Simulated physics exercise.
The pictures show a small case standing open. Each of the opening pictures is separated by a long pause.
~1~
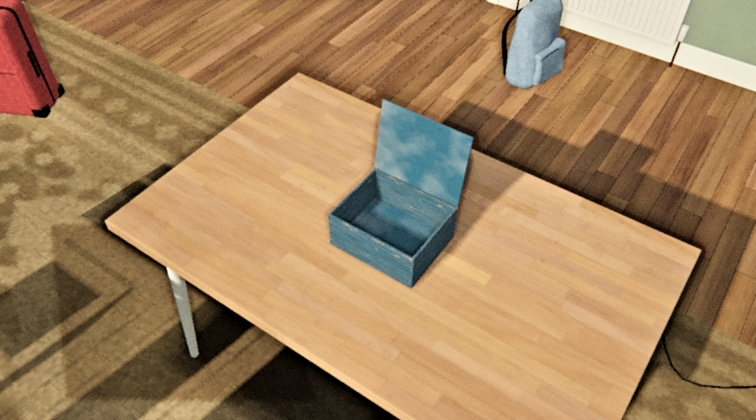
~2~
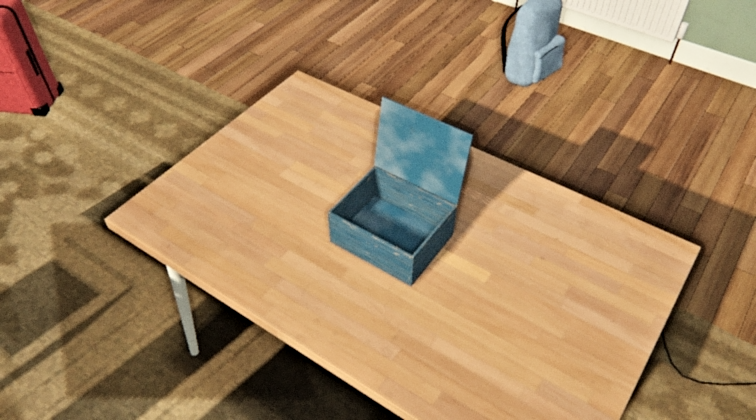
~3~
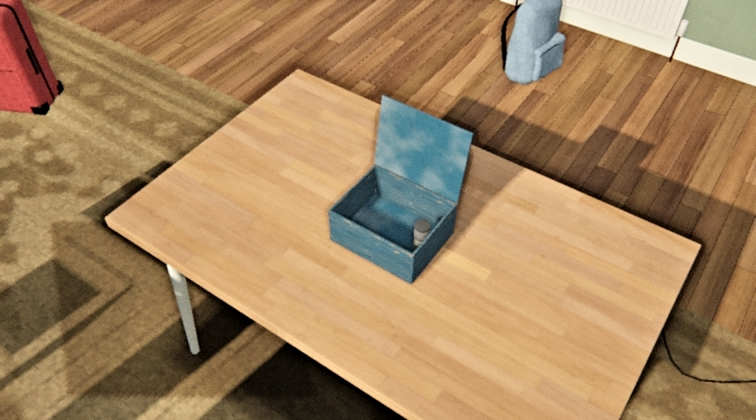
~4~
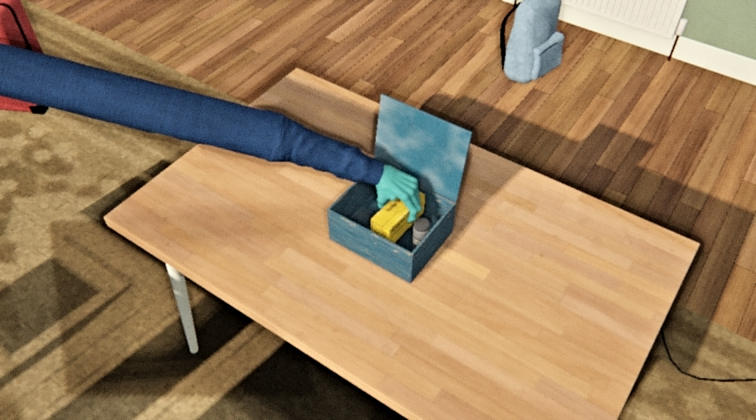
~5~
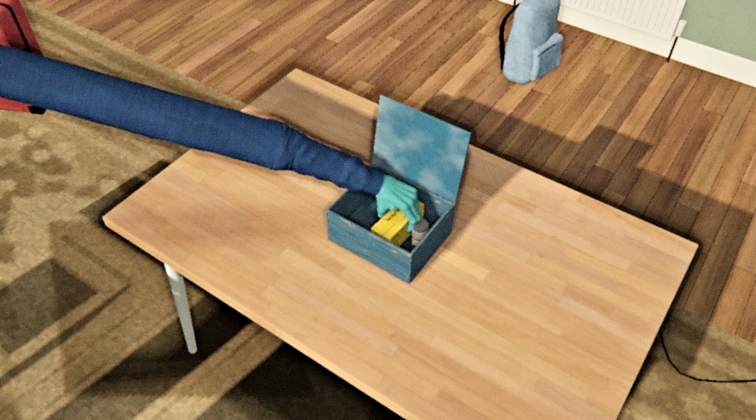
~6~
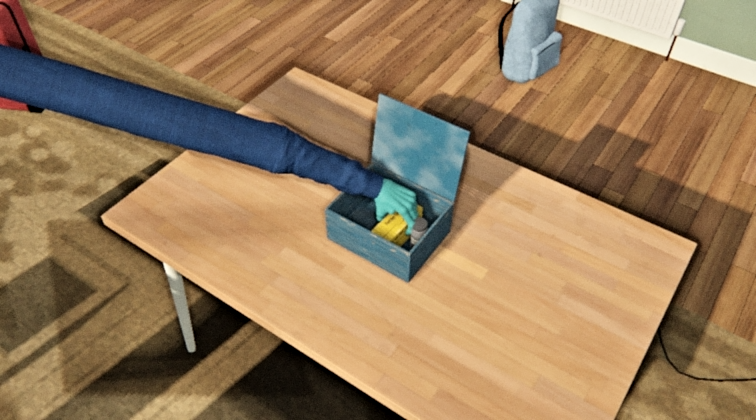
On a wooden table, a gloved hand lowers a yellow carton into an open blue box.
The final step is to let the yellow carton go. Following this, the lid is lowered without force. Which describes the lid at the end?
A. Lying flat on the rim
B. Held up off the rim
A, lying flat on the rim.
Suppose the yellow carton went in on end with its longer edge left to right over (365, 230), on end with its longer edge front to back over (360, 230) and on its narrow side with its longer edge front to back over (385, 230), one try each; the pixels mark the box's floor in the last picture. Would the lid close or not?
Okay, so first it doesn't close, then it doesn't close, and last it closes properly.
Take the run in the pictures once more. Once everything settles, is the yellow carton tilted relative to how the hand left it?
As it turns out, the yellow carton keeps its original angle.
Then, 1.40 s later than the last frame, lid 72° above the rim.
Then, 2.00 s later than the last frame, lid 28° above the rim.
When it is over, lid shut; both as before. End places, in pixels of the last picture, yellow carton near (397, 229).
